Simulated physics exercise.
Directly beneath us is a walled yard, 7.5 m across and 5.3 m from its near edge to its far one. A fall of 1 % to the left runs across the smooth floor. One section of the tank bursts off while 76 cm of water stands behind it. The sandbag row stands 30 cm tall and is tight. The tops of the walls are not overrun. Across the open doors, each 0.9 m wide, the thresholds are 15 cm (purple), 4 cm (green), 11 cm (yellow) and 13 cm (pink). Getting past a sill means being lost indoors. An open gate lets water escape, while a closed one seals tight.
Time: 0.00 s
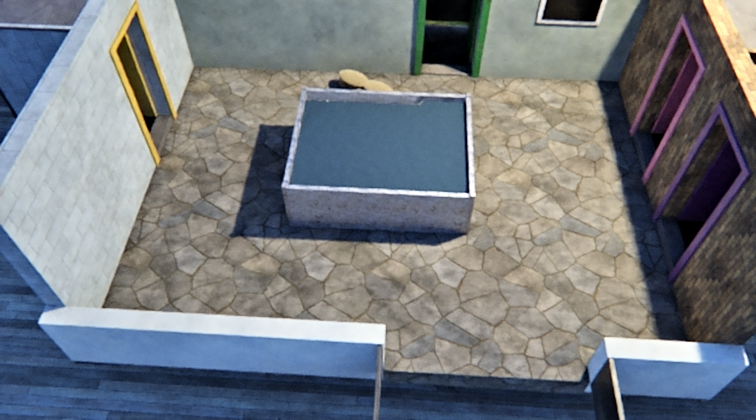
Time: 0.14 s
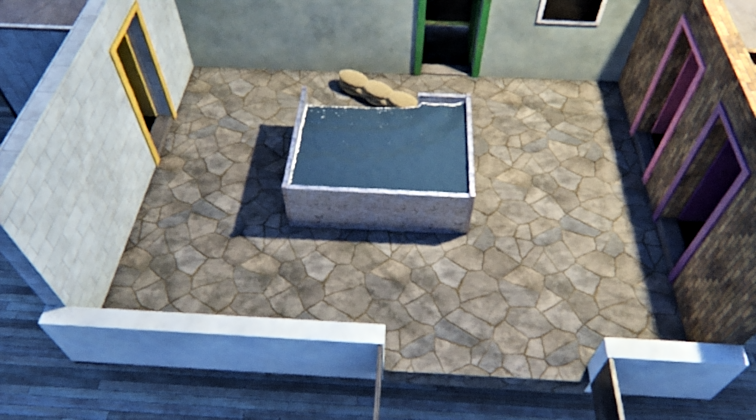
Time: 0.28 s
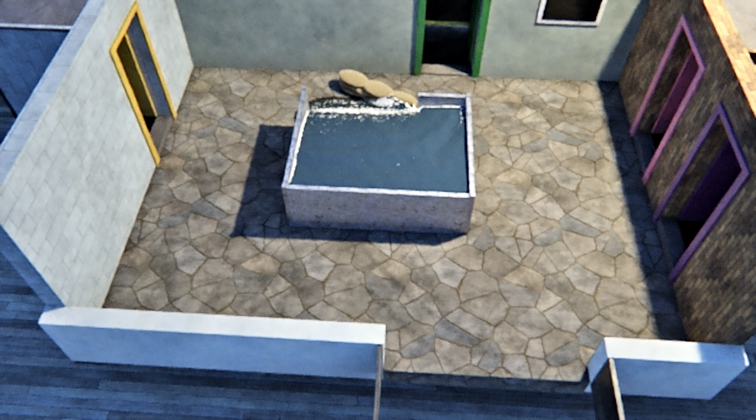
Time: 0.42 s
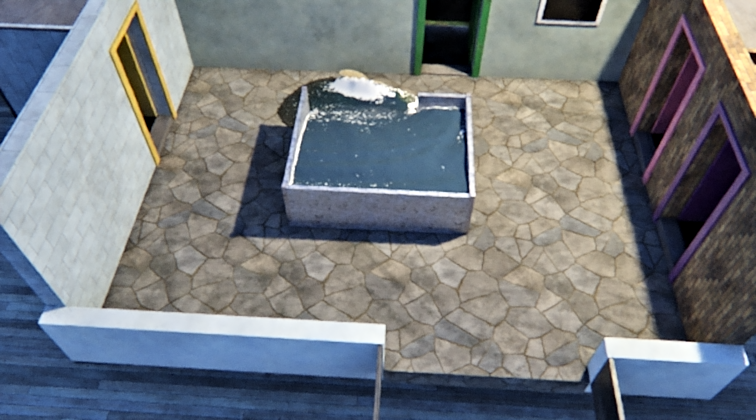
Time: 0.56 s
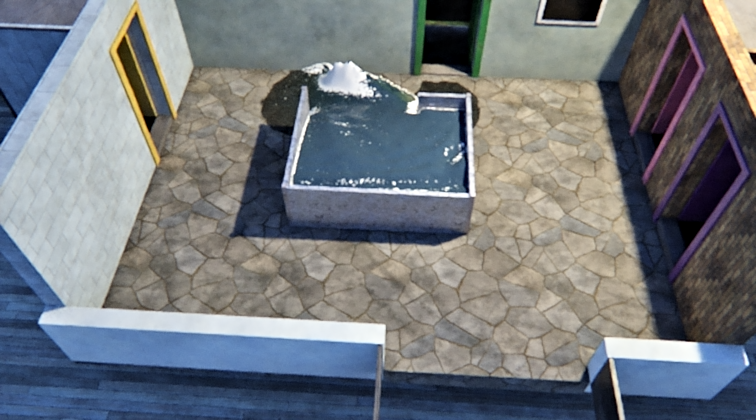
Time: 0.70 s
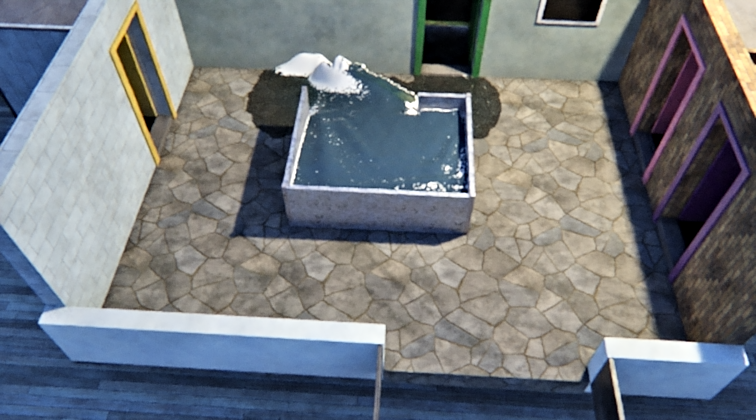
Water bursts through the far side of a pale rectangular tank standing in a walled, stone-paved yard, seen from high above by a still camera. A yellow-framed doorway is in the white left wall, a green one at the back, and two purplish-pink ones in the brown right wall. A tan slab drops away behind the tank, then white foam surges out and a dark wet patch spreads both ways across the paving.
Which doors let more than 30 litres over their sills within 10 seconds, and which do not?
In 10 seconds, the purple door stays within 30 litres; the green door lets more through; the yellow door lets more through; the pink door stays within 30 litres.
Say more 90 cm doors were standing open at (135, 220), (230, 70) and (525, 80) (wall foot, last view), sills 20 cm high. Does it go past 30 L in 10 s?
In that order: Not over, past it, not over.
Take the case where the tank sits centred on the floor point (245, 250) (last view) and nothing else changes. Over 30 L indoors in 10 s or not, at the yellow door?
Lab note: Yellow door, limit broken.
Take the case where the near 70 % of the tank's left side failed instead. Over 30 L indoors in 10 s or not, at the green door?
Well, at green it would be too little.
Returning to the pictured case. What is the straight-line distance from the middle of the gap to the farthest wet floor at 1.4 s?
About 4.0 m out.
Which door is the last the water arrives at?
That would be the purple door.
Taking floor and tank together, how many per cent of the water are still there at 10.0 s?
90 %.
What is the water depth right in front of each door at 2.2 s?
Purple 0 cm, green 10 cm, yellow 17 cm, pink 0 cm.
After 1.4 s water covers 25 % of the floor and is deepest (54 cm) near (193, 71); purple door not reached, green door 11 cm at the sill, 9 L in, yellow door not reached, pink door not reached.
After 2.2 s water covers 35 % of the floor and is deepest (60 cm) near (193, 71); purple door not reached, green door 10 cm at the sill, 31 L in, yellow door 17 cm at the sill, 1 L in, pink door not reached.
After 3.5 s water covers 55 % of the floor and is deepest (34 cm) near (183, 98); purple door not reached, green door 5 cm at the sill, 43 L in, yellow door 20 cm at the sill, 37 L in, pink door 13 cm at the sill, 0 L in.
After 6.0 s water covers 90 % of the floor and is deepest (22 cm) near (92, 336); purple door 3 cm at the sill, 0 L in, green door 7 cm at the sill, 57 L in, yellow door 17 cm at the sill, 91 L in, pink door 7 cm at the sill, 2 L in.
After 10.0 s water covers 95 % of the floor and is deepest (14 cm) near (92, 336); purple door 10 cm at the sill, 0 L in, green door 5 cm at the sill, 65 L in, yellow door 10 cm at the sill, 116 L in, pink door 3 cm at the sill, 2 L in.
